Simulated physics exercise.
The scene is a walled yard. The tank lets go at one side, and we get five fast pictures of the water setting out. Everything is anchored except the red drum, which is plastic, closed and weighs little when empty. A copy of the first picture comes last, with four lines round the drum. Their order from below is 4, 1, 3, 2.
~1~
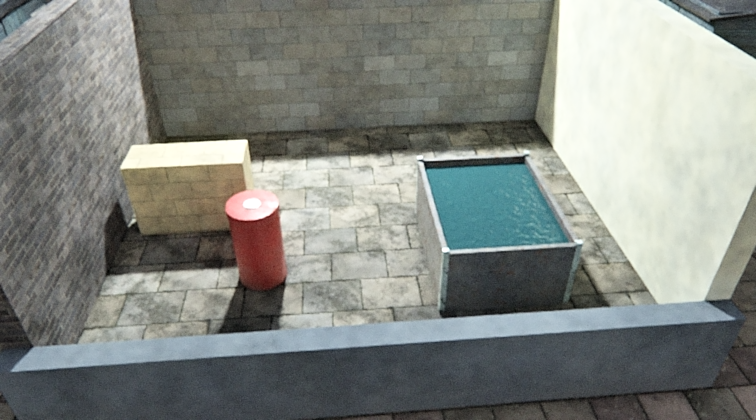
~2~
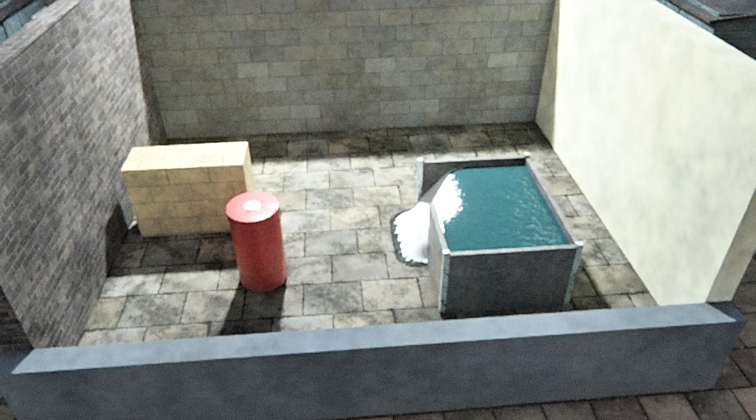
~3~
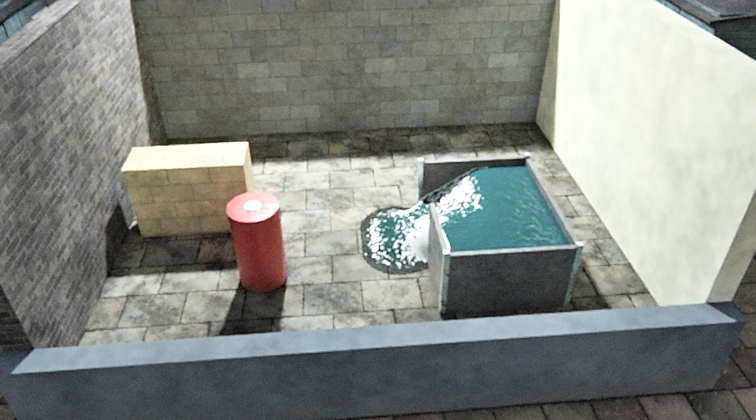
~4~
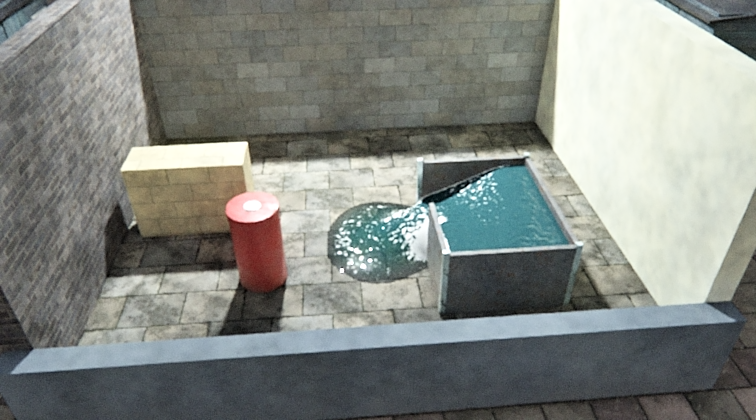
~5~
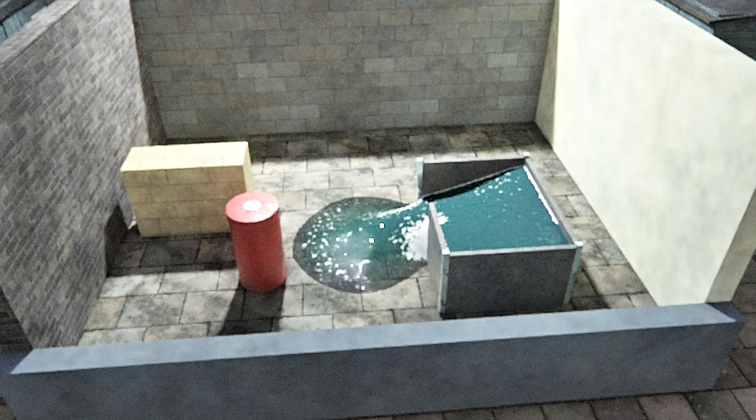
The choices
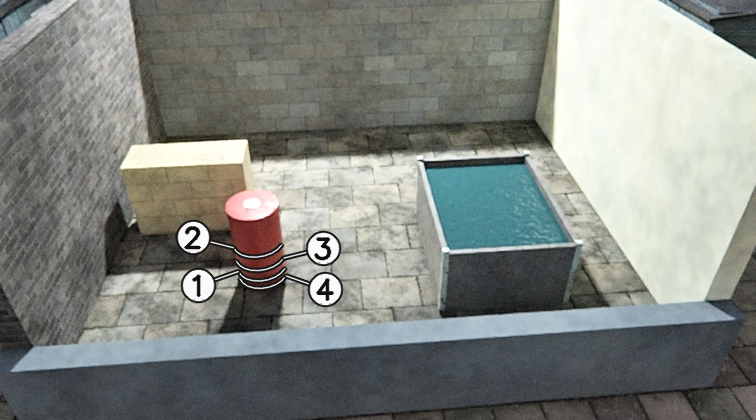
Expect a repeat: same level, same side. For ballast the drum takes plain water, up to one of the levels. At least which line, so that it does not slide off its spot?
3.
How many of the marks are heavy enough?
Two of them.
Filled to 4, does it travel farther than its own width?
Yes.
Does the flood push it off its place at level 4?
Yes, it does.
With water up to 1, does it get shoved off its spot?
Yes, it does.
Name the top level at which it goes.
It is 1.
In white, 1 at (260, 281); 2 at (256, 257); 3 at (258, 270); 4 at (261, 288); from the bottom up 4, 1, 3, 2.
Choosing 1, it is pushed about its own width away.
Choosing 2, it does not move.
Choosing 3, it does not move.
Choosing 4, it is pushed about 3 times its own width away.
